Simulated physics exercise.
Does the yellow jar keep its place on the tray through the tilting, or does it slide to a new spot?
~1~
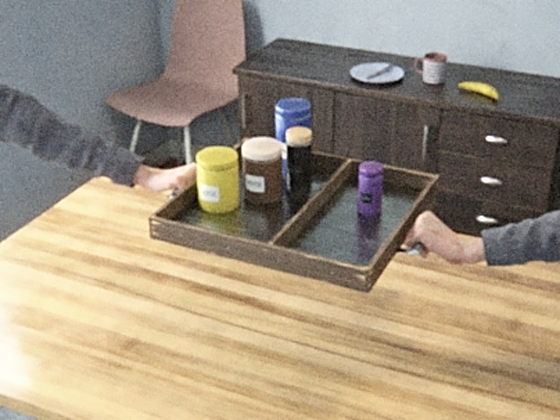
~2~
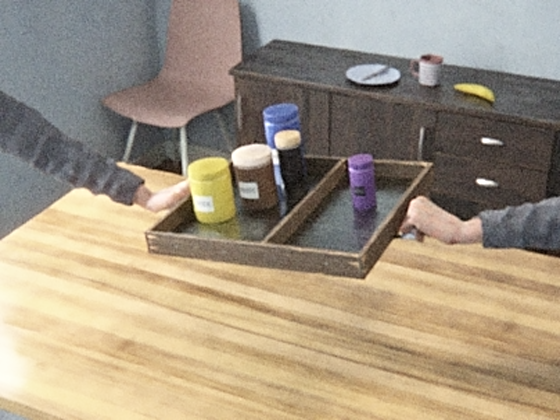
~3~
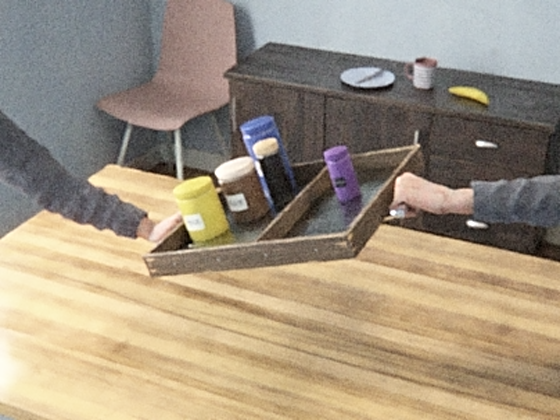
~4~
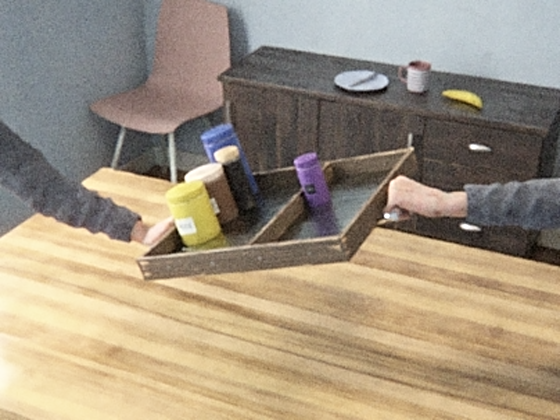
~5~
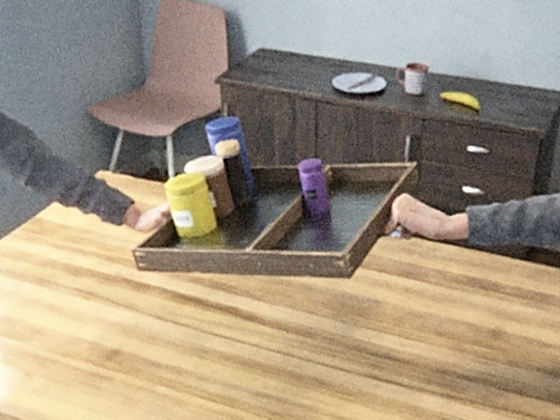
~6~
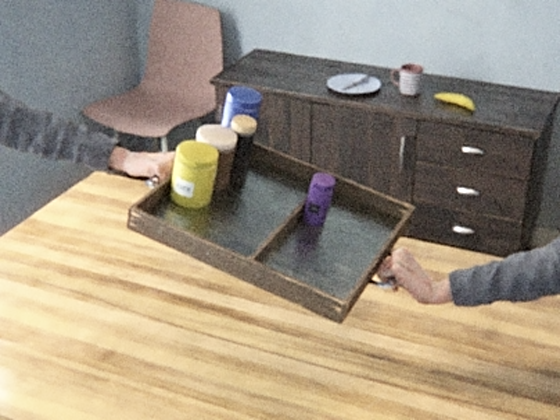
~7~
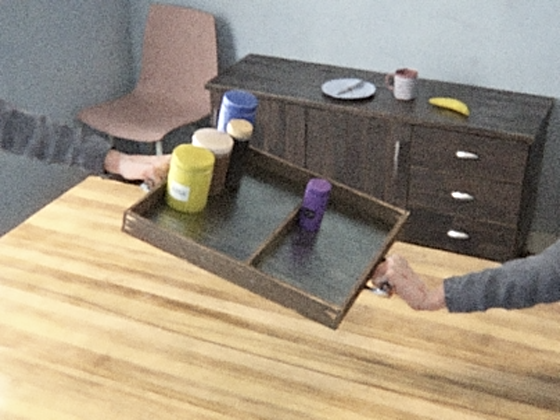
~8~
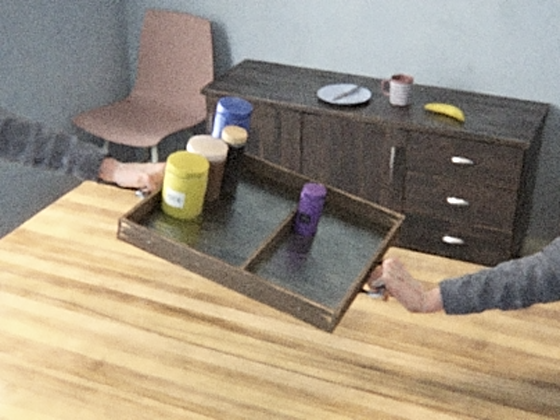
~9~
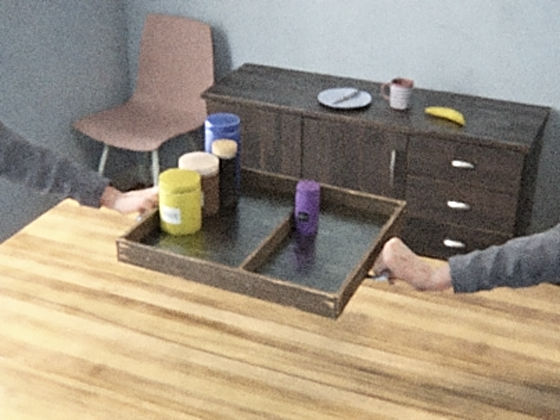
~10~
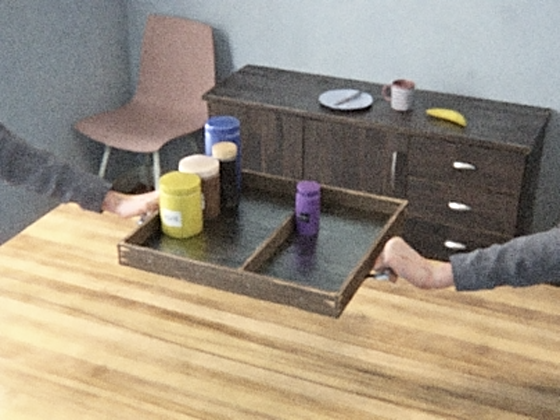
The yellow jar keeps its place, standing near the left end of the tray about where it began.
